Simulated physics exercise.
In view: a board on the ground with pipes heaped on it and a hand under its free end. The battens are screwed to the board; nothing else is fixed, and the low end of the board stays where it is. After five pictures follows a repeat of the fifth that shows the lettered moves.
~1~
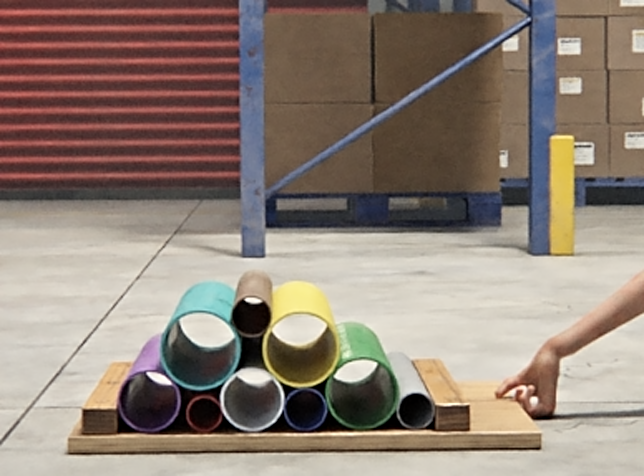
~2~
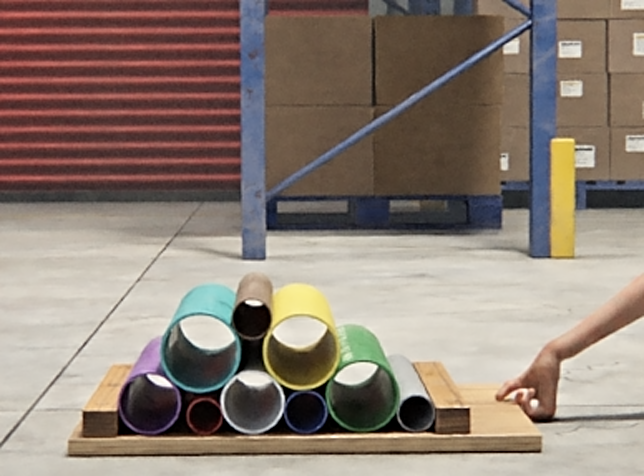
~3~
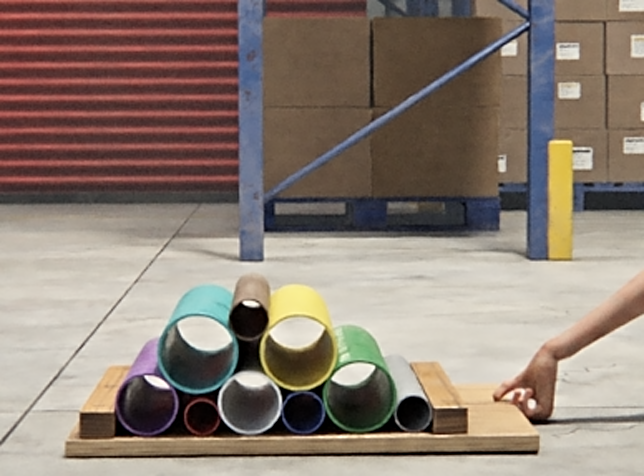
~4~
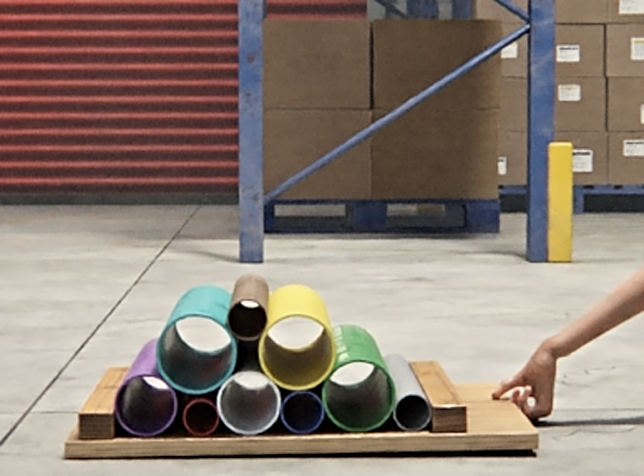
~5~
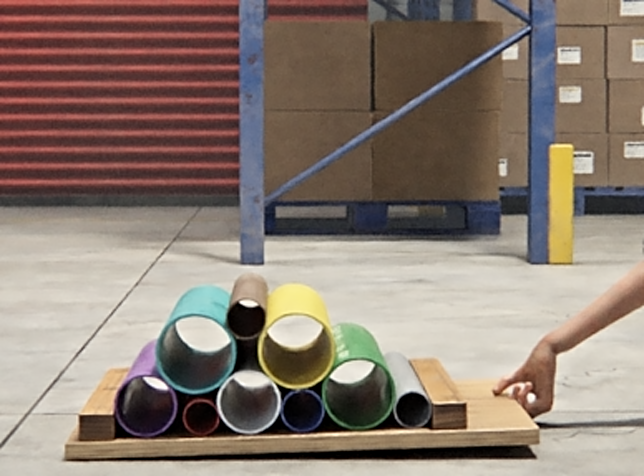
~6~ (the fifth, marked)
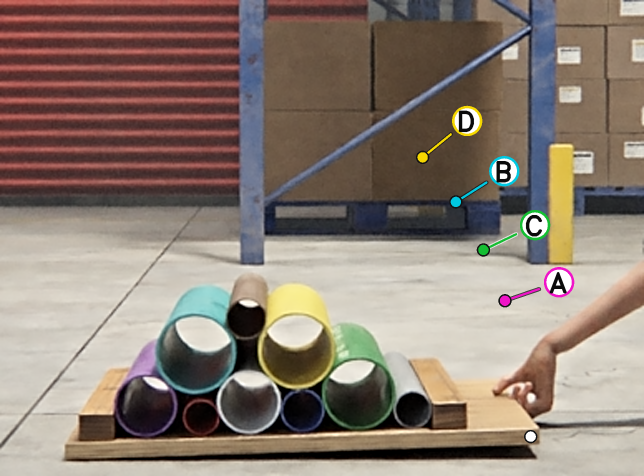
We see colourful pipes heaped between wooden battens on a board lying on a warehouse floor, with a hand at its right end. The hand raises that end very slightly, while the pipes keep their places in the heap.
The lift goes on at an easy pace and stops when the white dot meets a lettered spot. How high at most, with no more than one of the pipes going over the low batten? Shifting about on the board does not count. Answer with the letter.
D is the limit.
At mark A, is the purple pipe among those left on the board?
Yes, with A.
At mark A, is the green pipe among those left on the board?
Yes, with A.
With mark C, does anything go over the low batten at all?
At C: No.
On the copy, A at (505, 300); B at (456, 202); C at (483, 250); D at (423, 157); the white dot at (531, 437).
On D. First, board at 21°.
Then, board at 39°.
Finally, board at 39°, one over the low batten (turquoise).
By contrast, A none over the low batten; B none over the low batten; C none over the low batten.
